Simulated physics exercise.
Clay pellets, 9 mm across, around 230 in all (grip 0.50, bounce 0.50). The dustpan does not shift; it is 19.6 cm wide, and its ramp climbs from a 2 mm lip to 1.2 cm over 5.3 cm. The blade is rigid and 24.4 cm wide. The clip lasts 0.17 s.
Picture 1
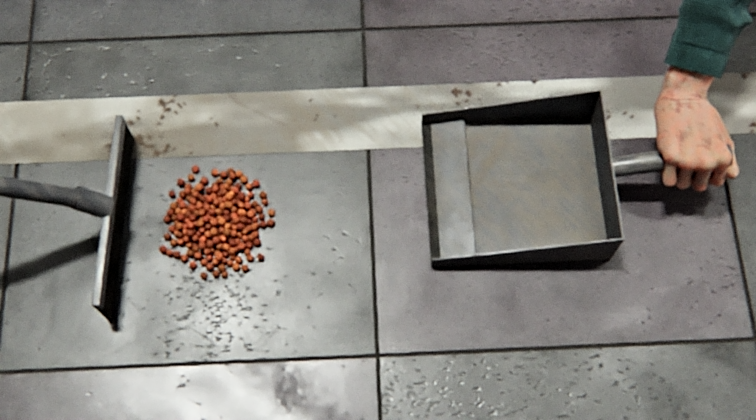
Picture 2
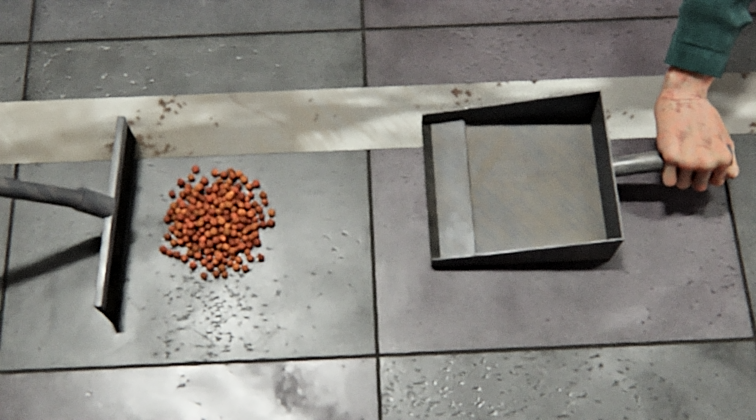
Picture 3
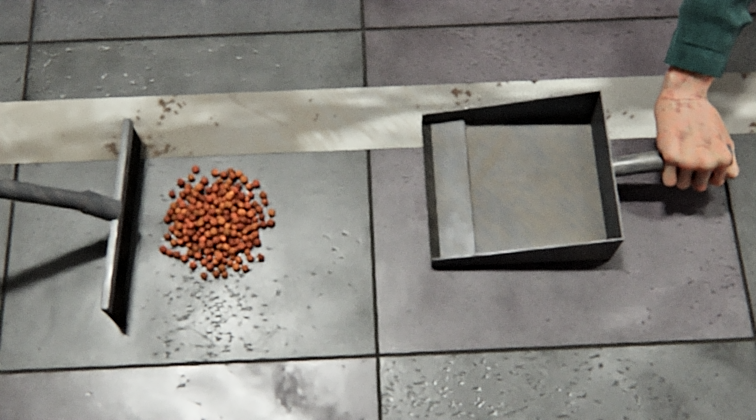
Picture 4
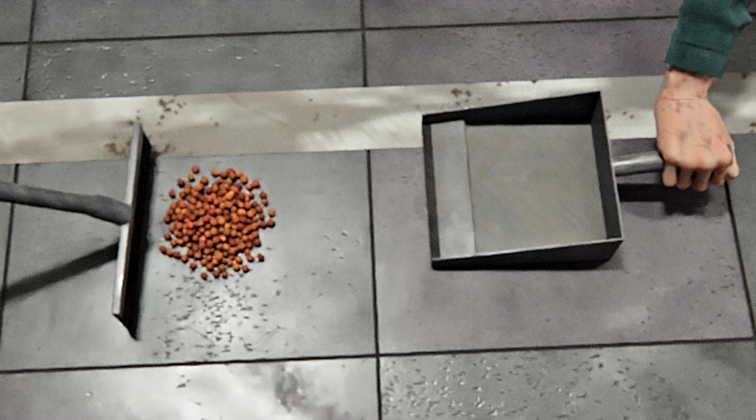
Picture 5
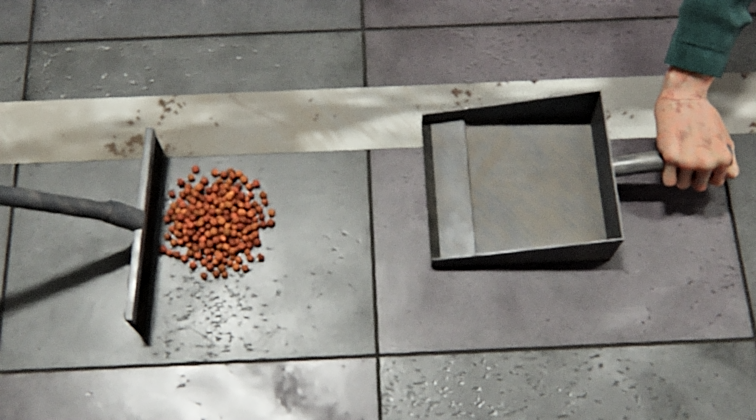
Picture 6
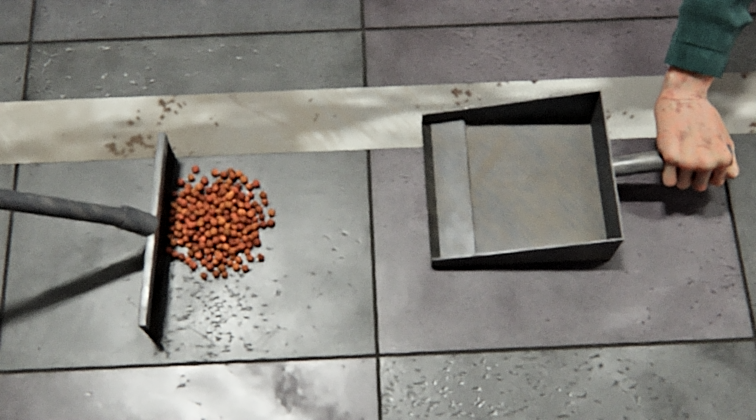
A floor of damp grey tiles crossed by a pale strip is seen from above at a steep angle. A round cluster of small reddish-brown pellets lies left of centre, between a dark flat blade on a handle at left and a grey metal dustpan gripped by a green-sleeved hand at right. The blade slides slowly right and nudges the nearest pellets, while pan, hand and camera stay still.
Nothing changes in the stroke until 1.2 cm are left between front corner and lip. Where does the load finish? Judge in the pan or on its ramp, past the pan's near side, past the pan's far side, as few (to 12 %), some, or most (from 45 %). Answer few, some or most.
Pan few, near side most, far side few.
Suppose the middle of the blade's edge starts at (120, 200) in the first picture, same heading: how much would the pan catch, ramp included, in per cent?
About 15 per cent.
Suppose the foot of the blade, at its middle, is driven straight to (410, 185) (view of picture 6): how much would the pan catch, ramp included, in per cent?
Some 50 per cent.
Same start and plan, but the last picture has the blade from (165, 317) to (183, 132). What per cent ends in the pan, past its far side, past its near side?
Pan 40, far 5, near 40.
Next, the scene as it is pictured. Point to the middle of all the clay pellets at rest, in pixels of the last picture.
At about (439, 292).
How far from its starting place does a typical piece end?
About 30 cm.
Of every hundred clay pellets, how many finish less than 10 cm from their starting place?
Roughly 10 per cent.
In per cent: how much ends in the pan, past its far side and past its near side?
Pan 5; near side 60; far side 0.
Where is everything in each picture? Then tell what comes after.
In the first frame, blade from (98, 305) to (121, 122), moved 0.0 cm, 0 of the pieces shifted so far; middle of the pieces at (217, 223); pan at (529, 188).
In the second frame, blade from (101, 306) to (123, 123), moved 0.3 cm, 0 of the pieces shifted so far; middle of the pieces at (217, 223).
In the third frame, blade from (107, 309) to (129, 125), moved 1.1 cm, 0 of the pieces shifted so far; middle of the pieces at (217, 223).
In the fourth frame, blade from (118, 314) to (139, 129), moved 2.6 cm, 0 of the pieces shifted so far; middle of the pieces at (217, 223).
In the fifth frame, blade from (131, 319) to (151, 134), moved 4.3 cm, 0 of the pieces shifted so far; middle of the pieces at (217, 223).
In the sixth frame, blade from (144, 325) to (164, 139), moved 6.0 cm, 6 of the pieces shifted so far; middle of the pieces at (217, 223); pan at (529, 188).
Then, 0.33 s after the last picture, middle of the blade 18 cm from the lip; 0 % over the lip, far side 0 %, near side 35 %.
Then, 0.53 s after the last picture, middle of the blade 8 cm from the lip; 0 % over the lip, far side 0 %, near side 50 %.
Then, 0.86 s after the last picture, middle of the blade 2 cm from the lip; 5 % over the lip, far side 0 %, near side 60 %.
In the end, pan 5 %, near side 60 %, far side 0 %, in front of the lip or behind the blade 35 %.
